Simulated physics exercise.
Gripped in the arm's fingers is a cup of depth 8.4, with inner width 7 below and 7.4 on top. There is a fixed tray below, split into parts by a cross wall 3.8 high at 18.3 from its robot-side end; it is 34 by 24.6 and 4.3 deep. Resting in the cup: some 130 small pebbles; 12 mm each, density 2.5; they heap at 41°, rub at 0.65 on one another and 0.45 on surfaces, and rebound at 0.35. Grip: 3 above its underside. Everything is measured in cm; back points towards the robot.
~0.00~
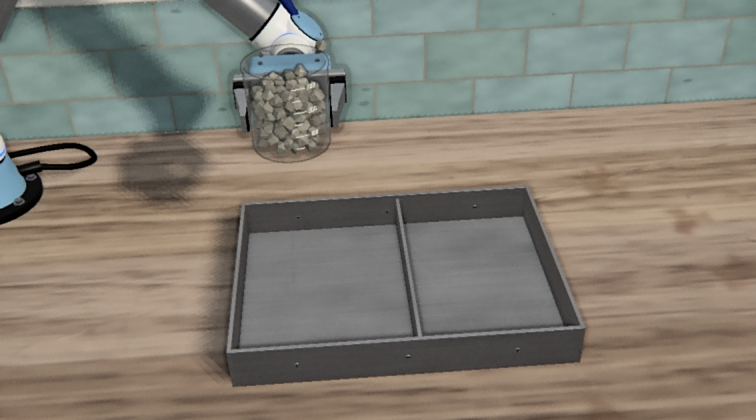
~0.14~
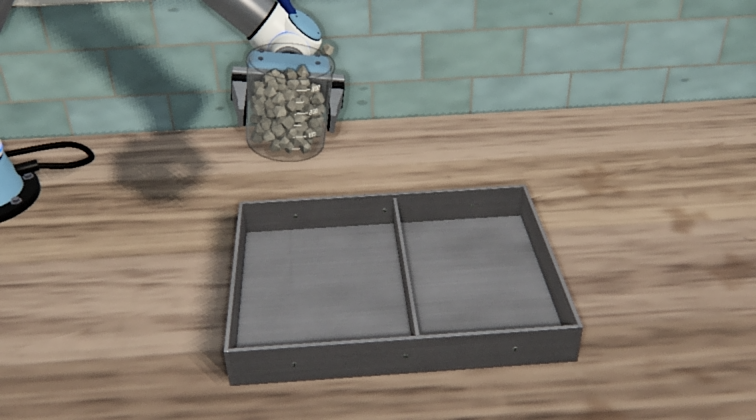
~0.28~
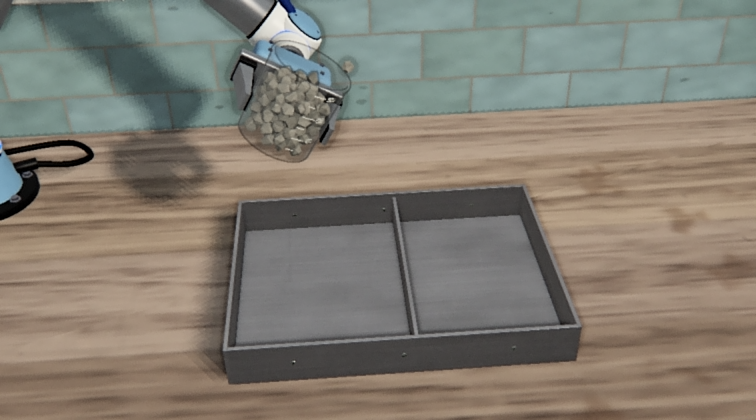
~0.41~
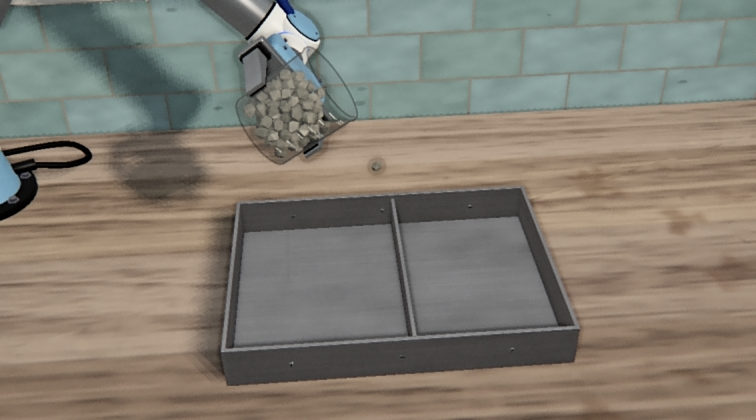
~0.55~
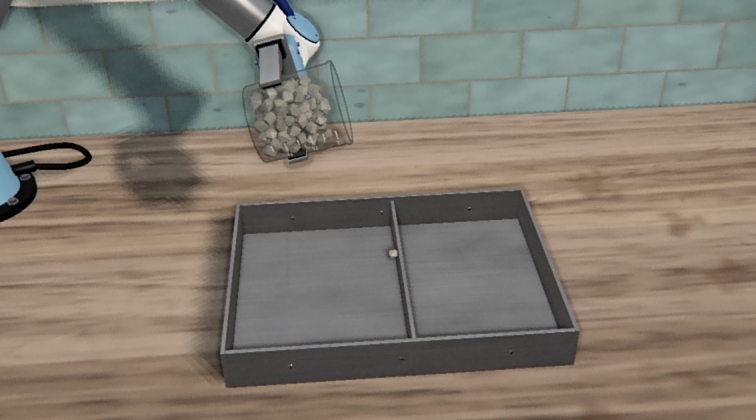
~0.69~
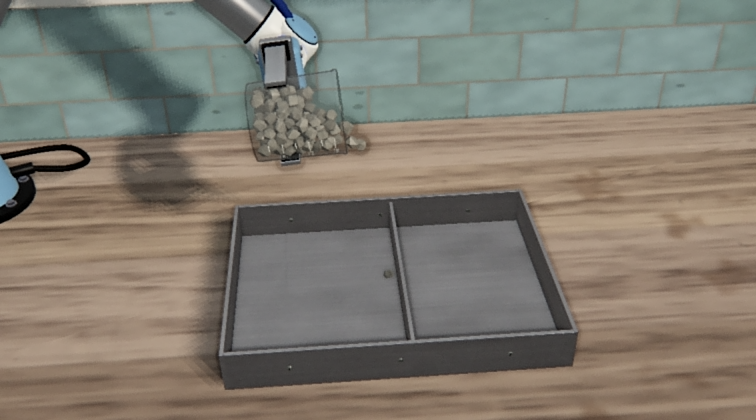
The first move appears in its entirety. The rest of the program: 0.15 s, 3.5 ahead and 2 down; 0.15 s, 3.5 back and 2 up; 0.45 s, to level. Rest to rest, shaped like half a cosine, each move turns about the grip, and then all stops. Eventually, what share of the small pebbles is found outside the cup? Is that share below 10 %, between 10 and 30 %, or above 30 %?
The share is between 10 and 30 %.
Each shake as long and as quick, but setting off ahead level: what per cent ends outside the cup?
It comes to near 30 percent.
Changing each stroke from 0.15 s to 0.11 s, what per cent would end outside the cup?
Estimate for that case: 25 %.
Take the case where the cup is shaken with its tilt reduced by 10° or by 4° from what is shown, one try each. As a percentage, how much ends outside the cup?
I'd say close to 10 and 15 per cent, in that order.
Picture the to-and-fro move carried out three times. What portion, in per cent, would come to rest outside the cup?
That share would be near 30 percent.
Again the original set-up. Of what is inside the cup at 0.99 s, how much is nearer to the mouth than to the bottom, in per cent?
About 50 percent.
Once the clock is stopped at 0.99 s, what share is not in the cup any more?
About 10 per cent so far.
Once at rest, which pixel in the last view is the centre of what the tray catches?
About (430, 298).
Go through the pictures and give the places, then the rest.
Cup middle at (289, 105), level; upper third of the load around (286, 96), from x 255 to 320, top at y 45; 129 in the cup, in the first picture.
Cup middle at (288, 104), tilted 8° forward; upper third of the load around (282, 94), from x 255 to 325, top at y 50, in the second picture.
Cup middle at (292, 104), tilted 29° forward; upper third of the load around (286, 91), from x 250 to 350, top at y 65, in the third picture.
Cup middle at (295, 109), tilted 56° forward; upper third of the load around (288, 96), from x 250 to 375, top at y 75; 128 in the cup, 1 in flight or on a rim, in the fourth picture.
Cup middle at (297, 114), tilted 77° forward; upper third of the load around (290, 98), from x 255 to 395, top at y 85; 128 in the cup, 1 in the robot-side part, in the fifth picture.
Cup middle at (296, 117), tilted 85° forward; upper third of the load around (282, 104), from x 255 to 390, top at y 90; 127 in the cup, 1 in the robot-side part, 1 in flight or on a rim, in the sixth picture.
After 0.99 s, tilted 85° forward, highest piece 24 above the table; 113 in the cup, 4 in the far-side part, 3 in the robot-side part, 9 in flight or on a rim.
After 1.29 s, tilted 21° forward, highest piece 27 above the table; 111 in the cup, 11 in the far-side part, 7 in the robot-side part.
After 1.64 s, level, highest piece 26 above the table; 111 in the cup, 11 in the far-side part, 7 in the robot-side part.
After 2.69 s, level, highest piece 26 above the table; 111 in the cup, 11 in the far-side part, 7 in the robot-side part.
At rest, 111 in the cup, 11 in the far-side part, 7 in the robot-side part. That is 14 % outside the cup.
